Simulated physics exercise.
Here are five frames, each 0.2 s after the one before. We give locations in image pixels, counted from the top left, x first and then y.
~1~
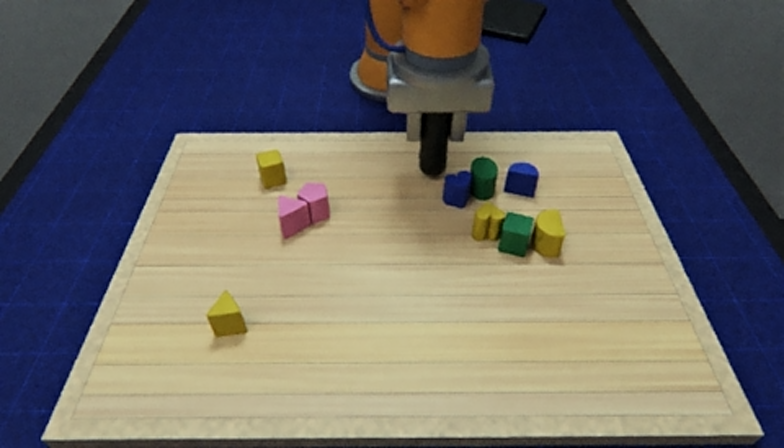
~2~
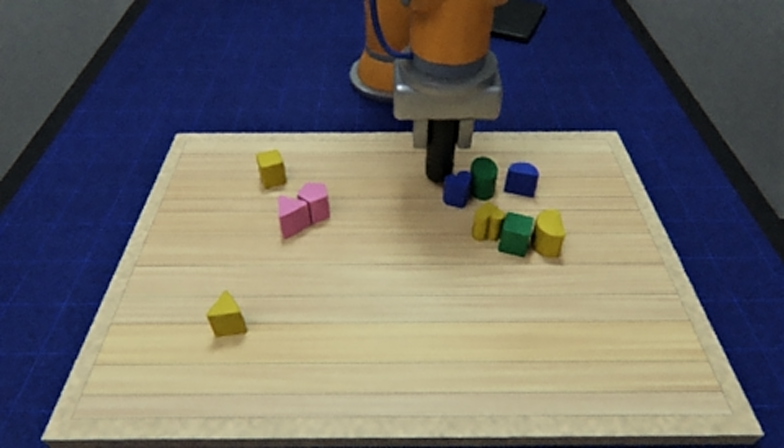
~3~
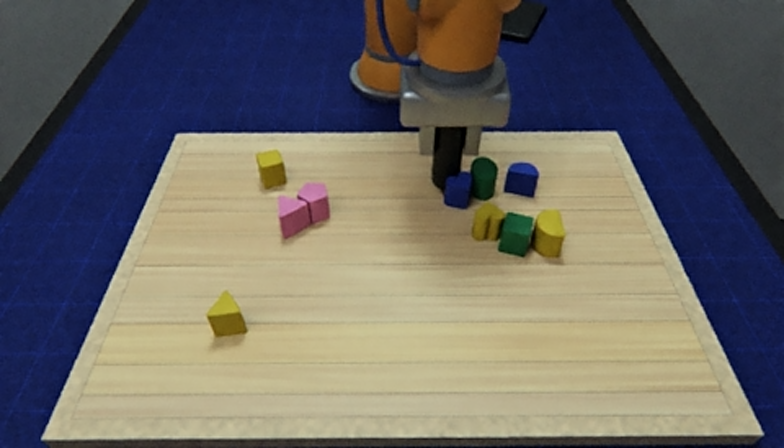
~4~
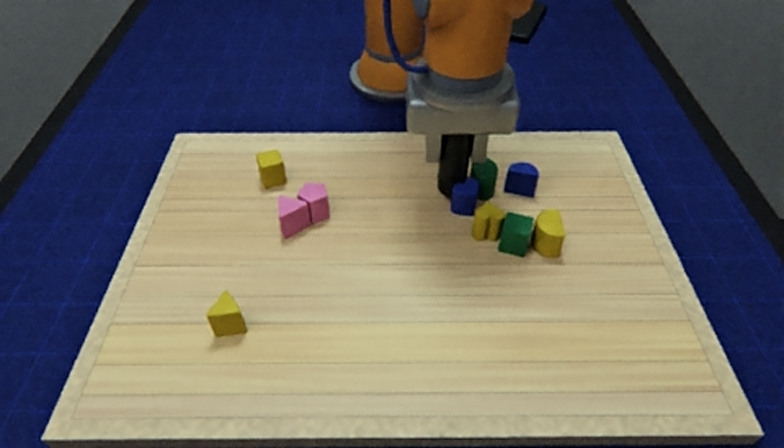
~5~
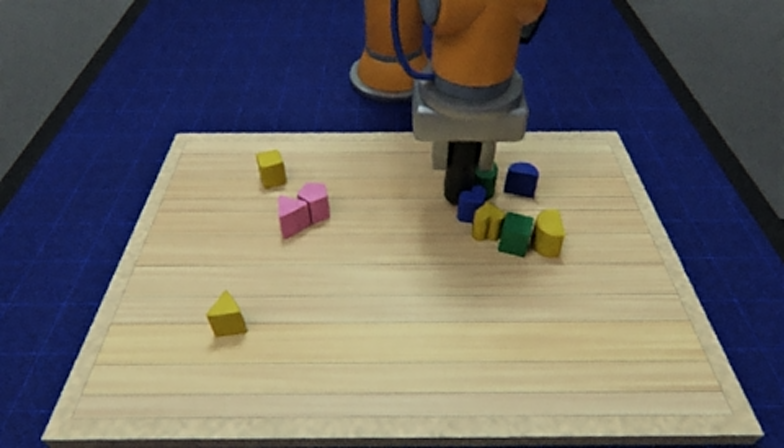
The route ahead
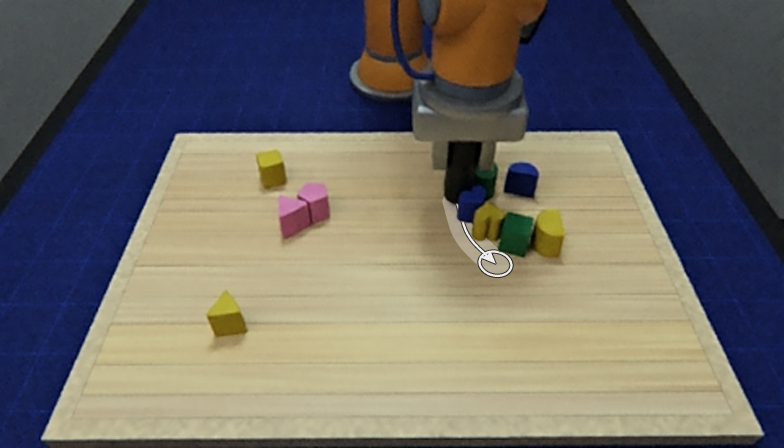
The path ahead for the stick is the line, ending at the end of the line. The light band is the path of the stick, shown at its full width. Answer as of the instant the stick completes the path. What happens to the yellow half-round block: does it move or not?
Somewhere new.
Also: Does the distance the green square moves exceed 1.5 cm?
Yes - that is the case.
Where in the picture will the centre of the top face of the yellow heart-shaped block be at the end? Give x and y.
Its top middle is near (532, 270).
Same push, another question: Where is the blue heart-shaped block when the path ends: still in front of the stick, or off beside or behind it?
I think the stick keeps pushing the blue heart-shaped block along right to the end.
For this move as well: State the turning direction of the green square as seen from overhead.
The block spins anticlockwise.
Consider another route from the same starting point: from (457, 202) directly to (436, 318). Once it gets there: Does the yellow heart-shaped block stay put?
Short answer: No.
Drawn move, from (457, 202) by way of (463, 223) and (475, 244) to (495, 263).
The first path, step by step. One third of the way, stick at (464, 217); blue heart-shaped block at (486, 214); yellow heart-shaped block at (498, 231), turned 30° clockwise; green square at (525, 228), turned 25° anticlockwise.
Two thirds of the way, stick at (476, 238); blue heart-shaped block at (503, 232), turned 30° anticlockwise; yellow heart-shaped block at (510, 249), turned 30° clockwise; green square at (530, 231), turned 35° anticlockwise.
At the end, stick at (497, 257); blue heart-shaped block at (526, 250), turned 35° anticlockwise; yellow heart-shaped block at (532, 270), turned 35° clockwise; green square at (546, 237), turned 60° anticlockwise; yellow half-round block at (562, 221), turned 25° anticlockwise.
